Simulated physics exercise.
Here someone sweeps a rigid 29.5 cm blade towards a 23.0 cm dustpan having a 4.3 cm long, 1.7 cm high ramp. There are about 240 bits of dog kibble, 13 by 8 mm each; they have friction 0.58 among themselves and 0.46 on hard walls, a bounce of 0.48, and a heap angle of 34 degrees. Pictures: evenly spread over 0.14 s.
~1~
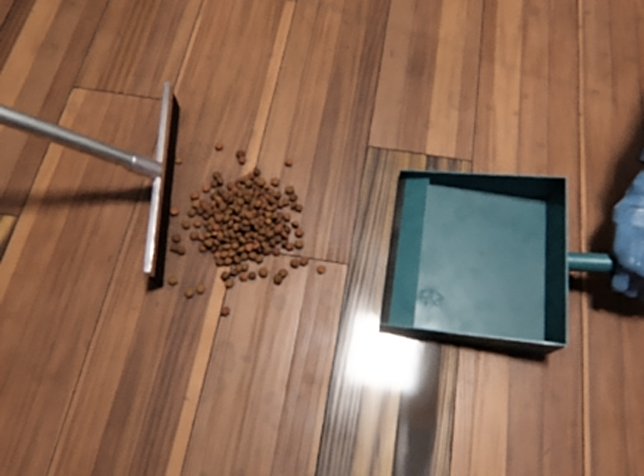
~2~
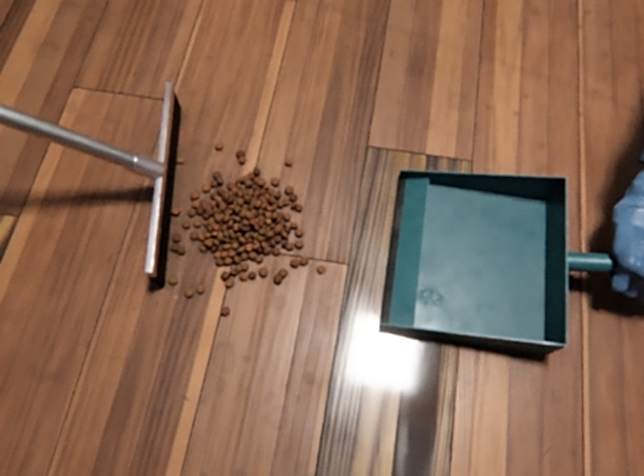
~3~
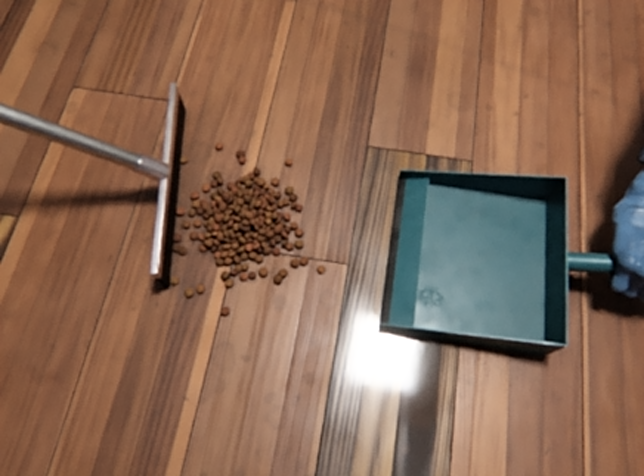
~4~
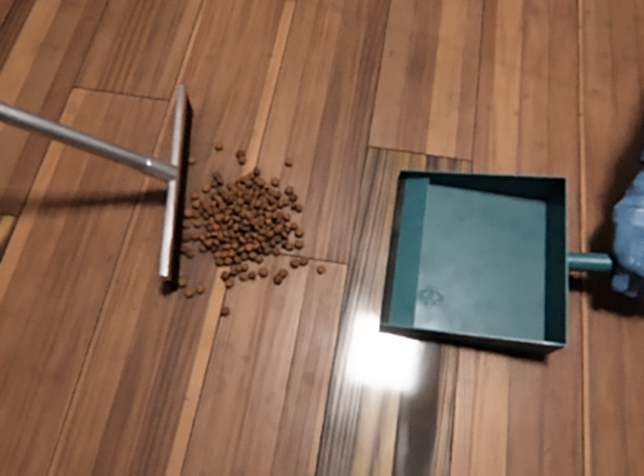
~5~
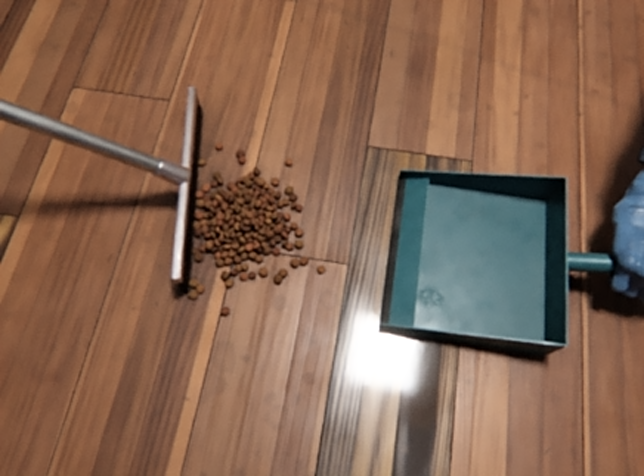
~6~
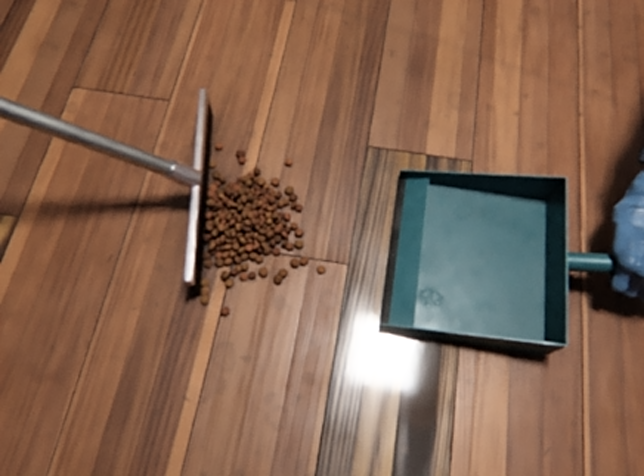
Squeegee-like metal blade sliding slowly right across a wooden floor, pressing into a pile of brown kibble beside a still green dustpan.
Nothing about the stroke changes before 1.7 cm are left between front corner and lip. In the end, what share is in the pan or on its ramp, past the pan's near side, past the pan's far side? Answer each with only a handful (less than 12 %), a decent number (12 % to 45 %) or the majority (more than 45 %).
In the pan or on its ramp: A decent number; past the pan's near side: Only a handful; past the pan's far side: Only a handful.
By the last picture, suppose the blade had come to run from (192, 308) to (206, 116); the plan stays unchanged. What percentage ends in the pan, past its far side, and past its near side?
That ends as pan 10, far 5, and near 15.
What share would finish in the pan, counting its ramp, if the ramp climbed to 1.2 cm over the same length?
Roughly 30 per cent.
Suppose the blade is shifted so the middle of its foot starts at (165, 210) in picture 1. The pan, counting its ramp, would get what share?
Roughly 20 percent would end up there.
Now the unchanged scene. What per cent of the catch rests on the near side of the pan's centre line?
I'd put it near 60 per cent.
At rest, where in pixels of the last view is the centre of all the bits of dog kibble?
(383, 239) or so.
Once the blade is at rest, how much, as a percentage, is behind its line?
Close to 0 percent.
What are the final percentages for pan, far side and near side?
Final shares - pan: 25%, near side: 0%, far side: 5%.
Then, 0.20 s after the last picture, middle of the blade 16 cm from the lip; 0 % over the lip, far side 5 %, near side 0 %.
Then, 0.33 s after the last picture, middle of the blade 8 cm from the lip; 0 % over the lip, far side 5 %, near side 0 %.
Then, 0.59 s after the last picture, middle of the blade 4 cm from the lip; 25 % over the lip, far side 5 %, near side 0 %.
In the end, pan 25 %, near side 0 %, far side 5 %, in front of the lip or behind the blade 65 %.
